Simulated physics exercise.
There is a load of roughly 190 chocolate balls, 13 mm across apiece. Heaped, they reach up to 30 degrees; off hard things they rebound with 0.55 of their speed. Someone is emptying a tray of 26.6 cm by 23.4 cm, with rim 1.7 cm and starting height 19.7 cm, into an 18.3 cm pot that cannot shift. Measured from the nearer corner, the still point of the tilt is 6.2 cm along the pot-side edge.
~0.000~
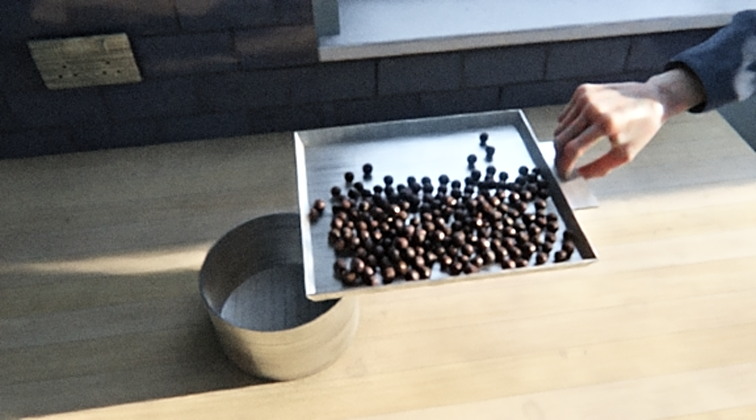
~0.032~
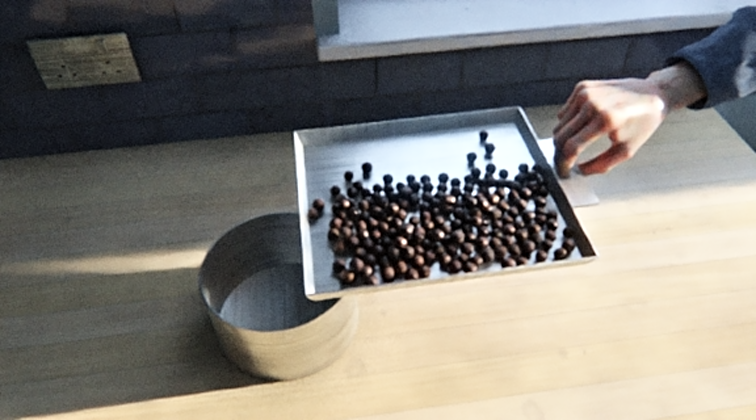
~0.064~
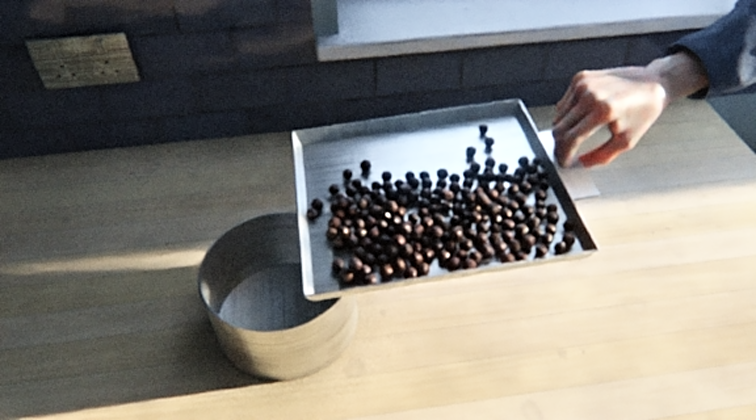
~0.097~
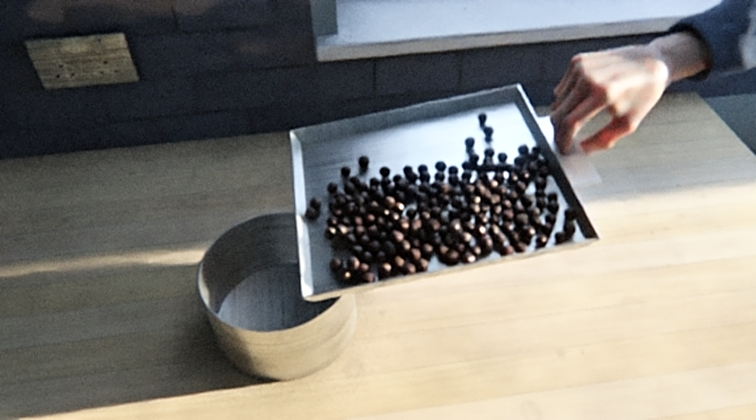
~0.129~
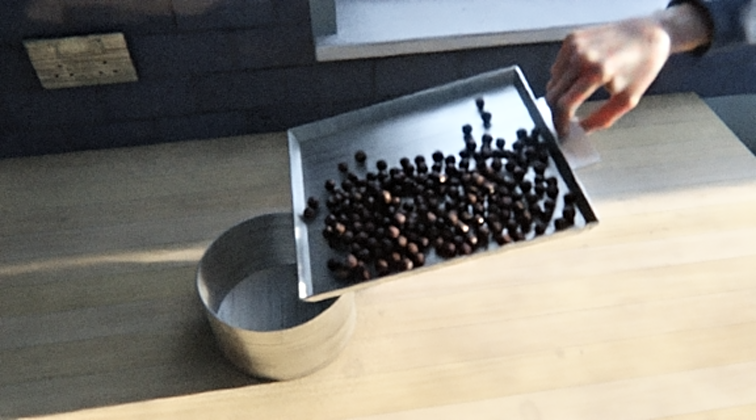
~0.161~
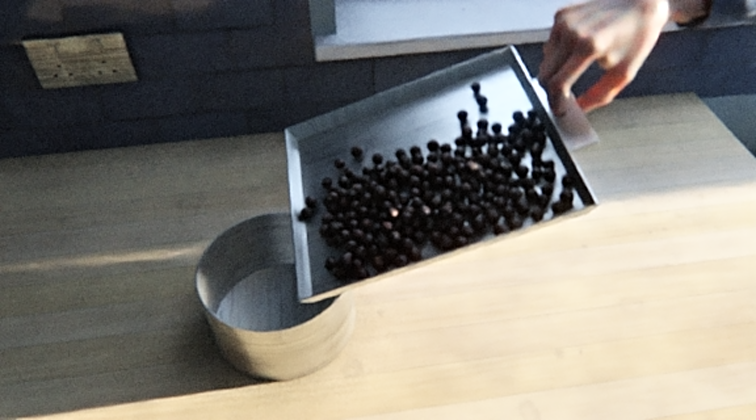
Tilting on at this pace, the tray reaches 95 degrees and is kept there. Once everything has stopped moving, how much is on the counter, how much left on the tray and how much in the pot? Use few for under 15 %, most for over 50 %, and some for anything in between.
Counter: Most, tray: Few, pot: Some.
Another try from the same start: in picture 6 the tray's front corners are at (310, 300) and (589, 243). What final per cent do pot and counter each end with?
Pot 0, counter 100.
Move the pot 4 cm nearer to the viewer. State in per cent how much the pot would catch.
I'd put it at around 65 per cent.
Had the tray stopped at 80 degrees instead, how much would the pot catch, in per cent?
That would be around 35 percent.
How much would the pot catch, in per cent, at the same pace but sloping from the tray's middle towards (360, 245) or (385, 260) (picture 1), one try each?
The share comes to roughly 10 in a hundred, then roughly 0 in a hundred.
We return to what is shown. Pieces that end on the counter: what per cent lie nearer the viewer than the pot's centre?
Some 90 per cent.
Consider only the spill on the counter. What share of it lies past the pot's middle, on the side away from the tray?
That comes to roughly 90 percent.
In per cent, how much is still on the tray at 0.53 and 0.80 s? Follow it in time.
70 then 0.
Then, at 0.38 s, tilt 57 degrees; the tray holds 100 %, the pot 0 %.
After 0.53 s, tilt 84 degrees; the tray holds 70 %, the pot 0 %.
Then, at 0.80 s, tilt 95 degrees; the tray holds 0 %, the pot 40 %.
By 1.8 s all is still; counter 60 %, tray 0 %, pot 40 %.
